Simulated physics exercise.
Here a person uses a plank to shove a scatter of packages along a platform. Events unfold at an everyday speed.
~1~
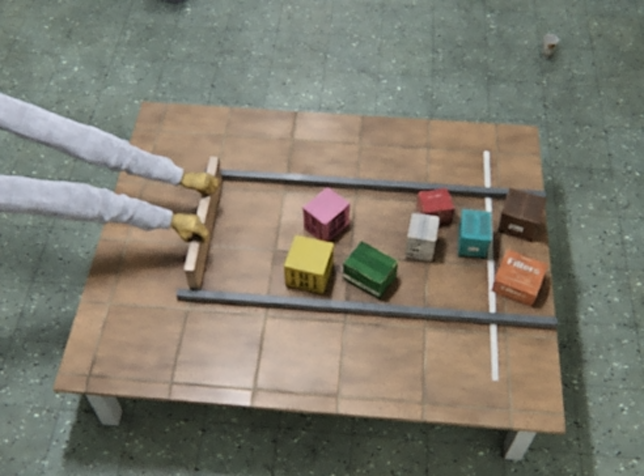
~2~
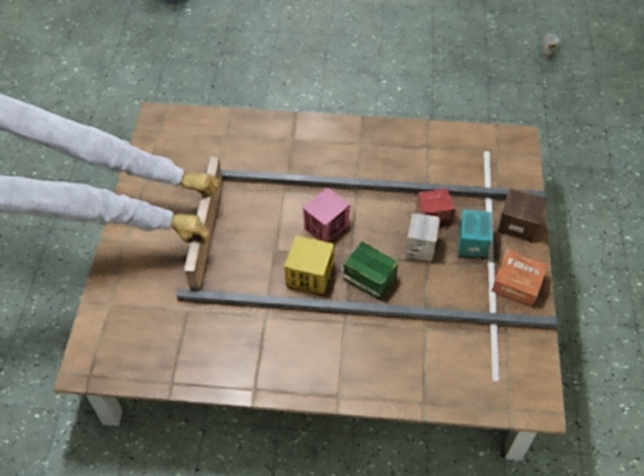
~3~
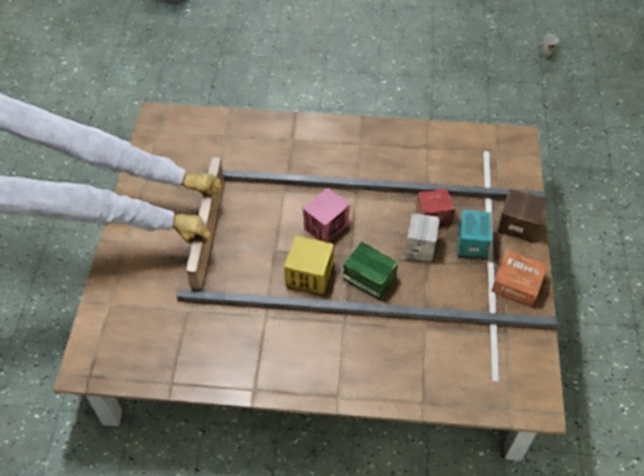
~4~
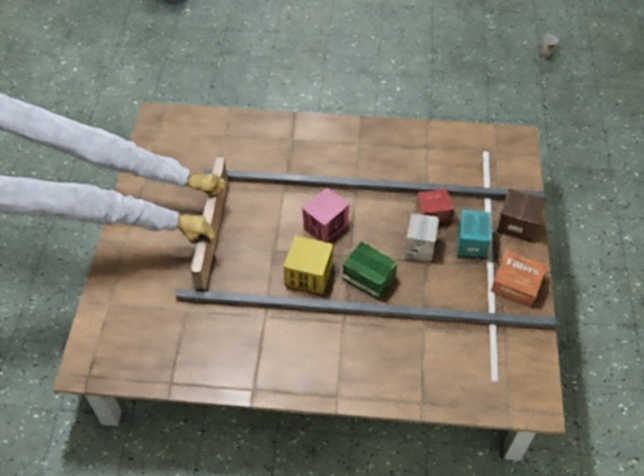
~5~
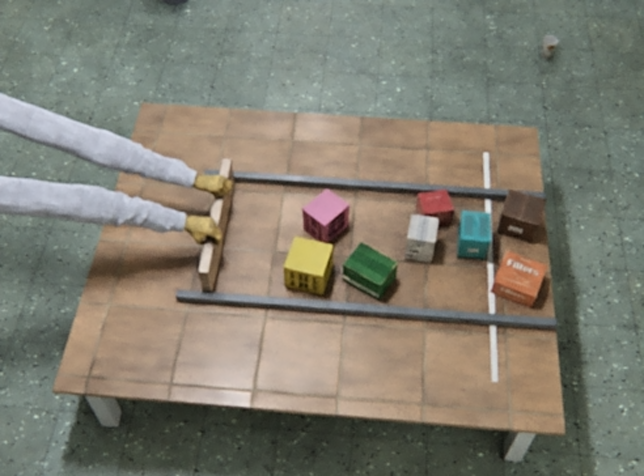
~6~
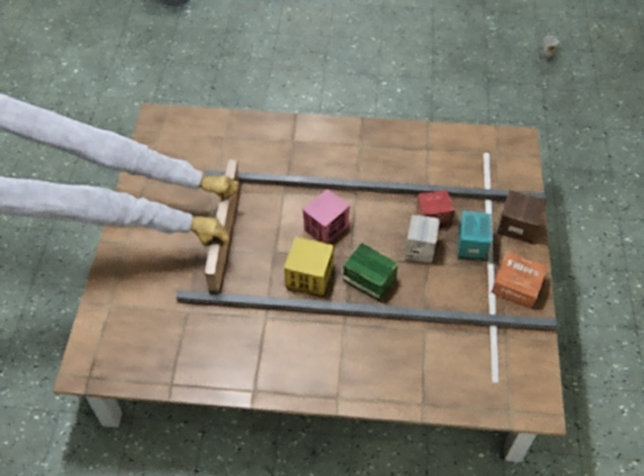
A wooden plank, gripped by two gloved hands, slid slowly a short way to the right between two rails on a tiled table, while the colourful boxes ahead of it sat still, untouched.
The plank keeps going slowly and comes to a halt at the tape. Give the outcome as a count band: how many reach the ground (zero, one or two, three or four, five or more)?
The edge claims three or four.
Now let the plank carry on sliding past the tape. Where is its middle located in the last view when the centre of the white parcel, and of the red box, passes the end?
The middle is at (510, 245) when it's the white parcel, and at (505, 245) when it's the red box.
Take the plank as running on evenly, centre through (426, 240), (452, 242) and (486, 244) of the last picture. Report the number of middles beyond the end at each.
0, 1 and 3.
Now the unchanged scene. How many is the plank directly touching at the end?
2 in contact.
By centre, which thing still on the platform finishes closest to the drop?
That one's the red box.
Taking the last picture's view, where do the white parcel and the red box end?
Near (532, 249) and (536, 217).
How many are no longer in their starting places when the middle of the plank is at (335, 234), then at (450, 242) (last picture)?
3 at one spot and 8 at the other.
A little later, none off yet; brown tote at rest near (521, 217); orange box at rest near (519, 280); turquoise tote at rest near (474, 236).
Next, none off yet; brown tote moving near (525, 217); orange box shifted about its own width near (548, 279); turquoise tote shifted about its own width near (515, 244).
When it is over, the number that fall off is three or four; down, green box, turquoise tote, orange box and brown tote.
